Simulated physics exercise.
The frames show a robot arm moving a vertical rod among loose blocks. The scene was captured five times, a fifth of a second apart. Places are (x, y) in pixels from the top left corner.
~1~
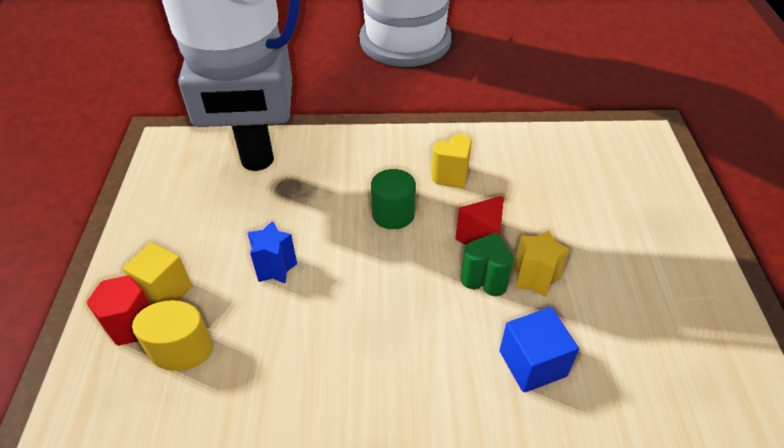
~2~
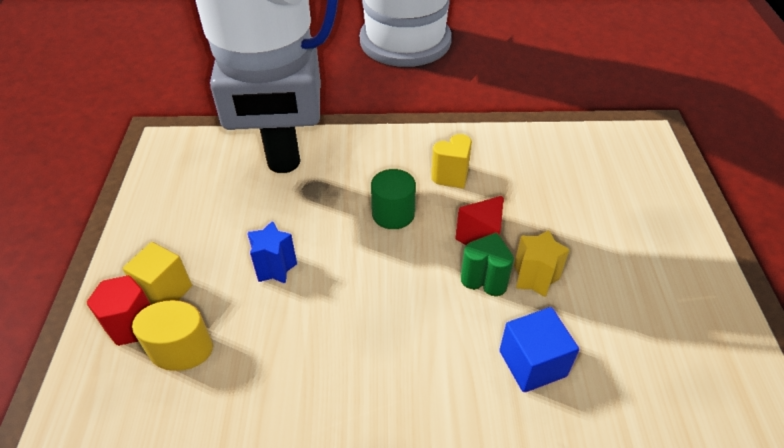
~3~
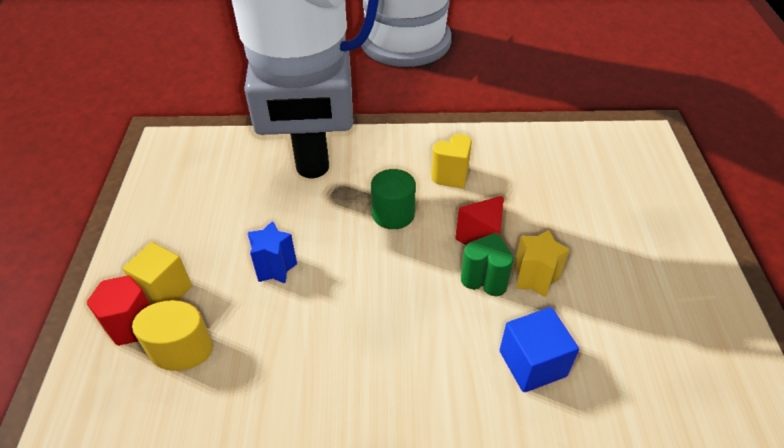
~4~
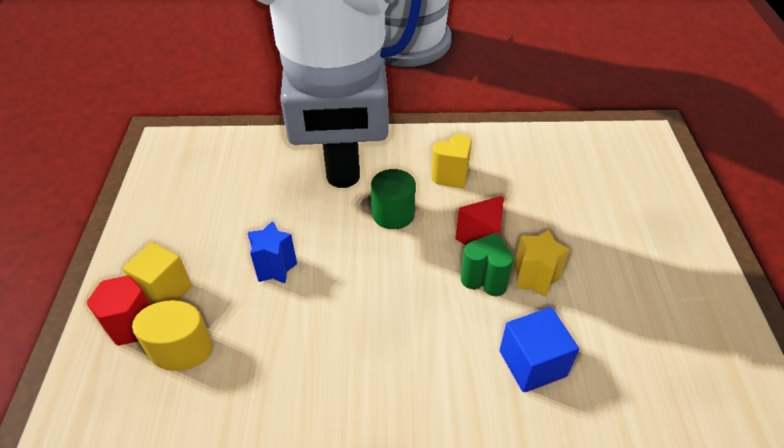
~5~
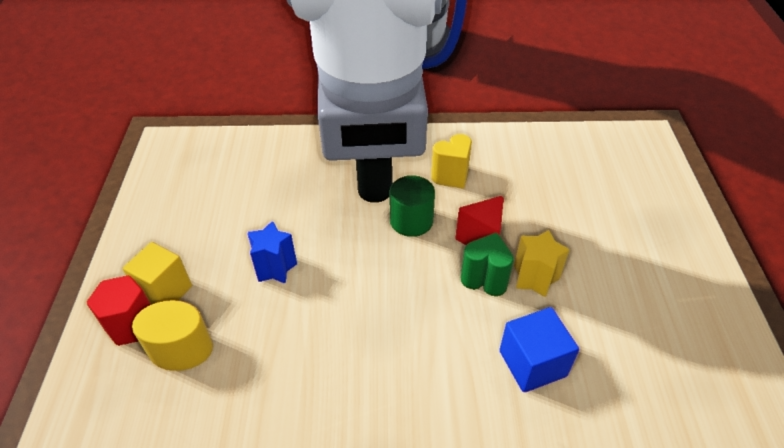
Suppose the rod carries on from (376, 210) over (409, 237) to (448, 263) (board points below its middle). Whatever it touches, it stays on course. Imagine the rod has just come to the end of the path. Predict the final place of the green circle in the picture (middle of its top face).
The middle of its upper face should be somewhere near (479, 210).
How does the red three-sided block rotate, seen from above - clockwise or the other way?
Turns clockwise.
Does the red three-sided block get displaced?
Short answer: Yes.
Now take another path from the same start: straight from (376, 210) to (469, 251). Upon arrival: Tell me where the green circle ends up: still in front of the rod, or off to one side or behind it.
I think it holds its spot in front.
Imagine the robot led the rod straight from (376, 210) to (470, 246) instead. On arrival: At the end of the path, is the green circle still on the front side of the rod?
Yes, that is what happens.
On the path given first. Halfway along, rod at (410, 218); green circle at (452, 205); red three-sided block at (504, 212).
At the end, rod at (450, 245); green circle at (479, 210); red three-sided block at (519, 208), turned 45° clockwise; green heart not moved.
